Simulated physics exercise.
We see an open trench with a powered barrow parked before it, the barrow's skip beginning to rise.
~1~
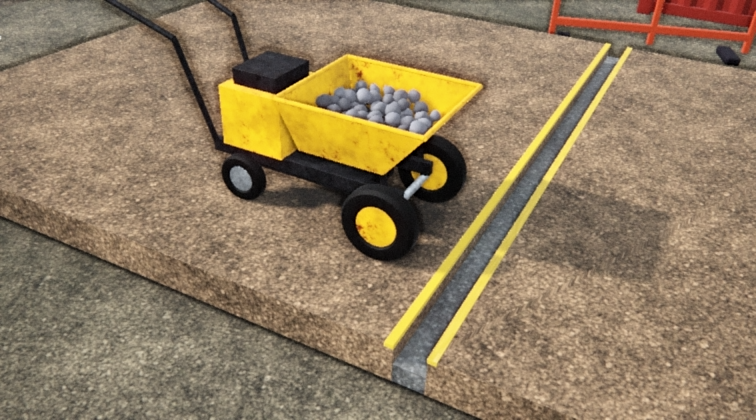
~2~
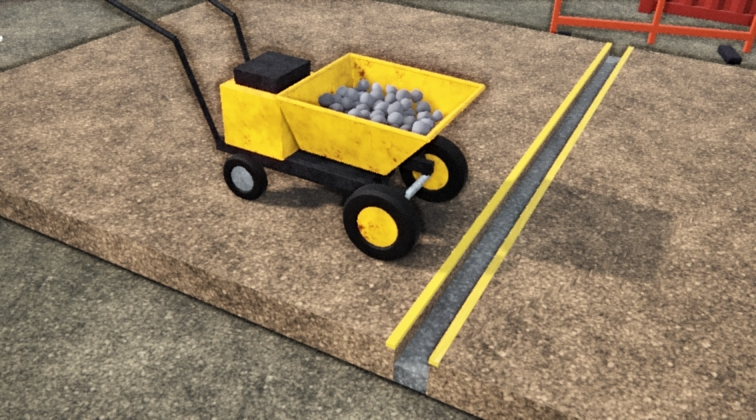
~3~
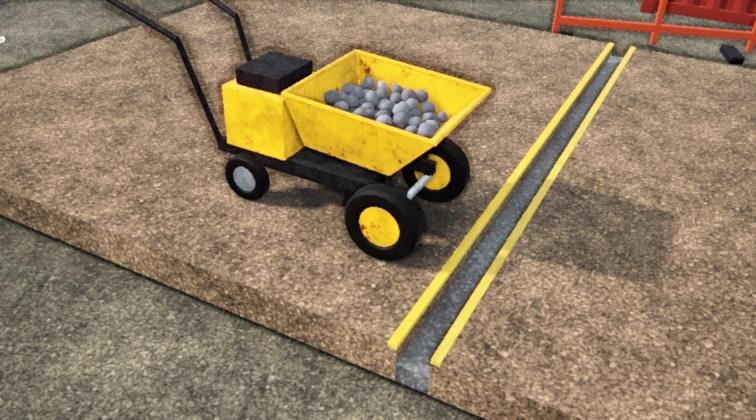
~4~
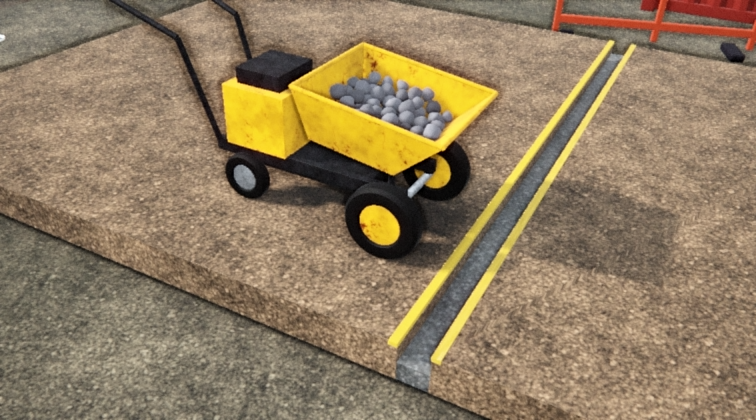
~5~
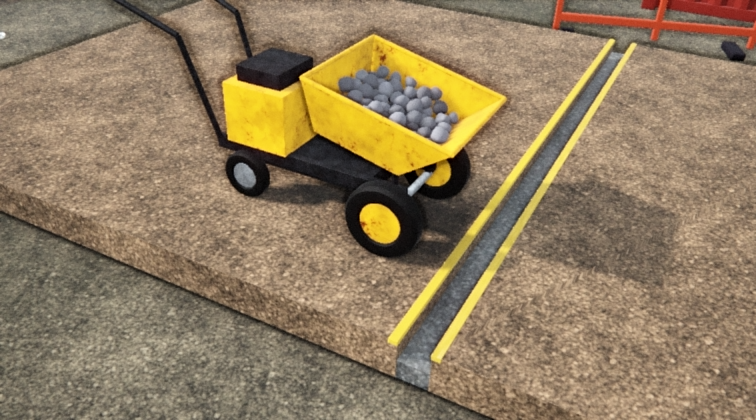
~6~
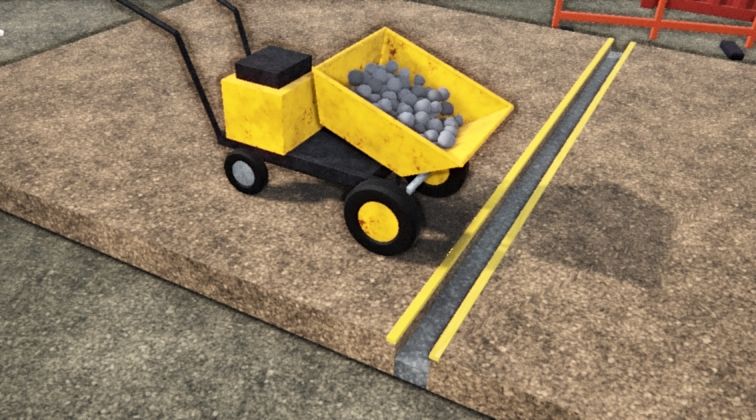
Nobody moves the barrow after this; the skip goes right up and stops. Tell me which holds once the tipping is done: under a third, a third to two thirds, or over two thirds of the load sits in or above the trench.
It is under a third.
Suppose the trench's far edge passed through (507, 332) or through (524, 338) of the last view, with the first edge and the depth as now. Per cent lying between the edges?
I'd expect close to 50 in a hundred and then close to 80 in a hundred.
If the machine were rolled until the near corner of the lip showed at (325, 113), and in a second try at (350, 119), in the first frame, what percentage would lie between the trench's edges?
From the first spot you get 30 percent, and from the second 50 percent.
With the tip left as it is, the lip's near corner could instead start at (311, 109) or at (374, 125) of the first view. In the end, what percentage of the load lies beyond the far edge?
Roughly 0 percent first, then roughly 30 percent.
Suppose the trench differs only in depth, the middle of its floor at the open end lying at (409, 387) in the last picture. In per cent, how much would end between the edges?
Around 0 percent.
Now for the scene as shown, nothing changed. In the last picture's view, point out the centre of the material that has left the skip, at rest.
Roughly at pixel (553, 261).
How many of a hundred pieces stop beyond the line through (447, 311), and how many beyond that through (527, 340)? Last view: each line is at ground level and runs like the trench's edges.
About 70 % and 20 %.
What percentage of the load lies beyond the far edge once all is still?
Estimate: Some 75 percent.
Shortly afterwards, skip tipped steeply; the whole lot in the skip.
Next, skip tipped right over; the bulk in the skip; near a quarter beyond it.
Some moments later, skip tipped right over; near a quarter in the skip; the bulk beyond it.
In the end, skip tipped right over; near a quarter in the skip; none at all in or heaped over the trench; the bulk beyond it.
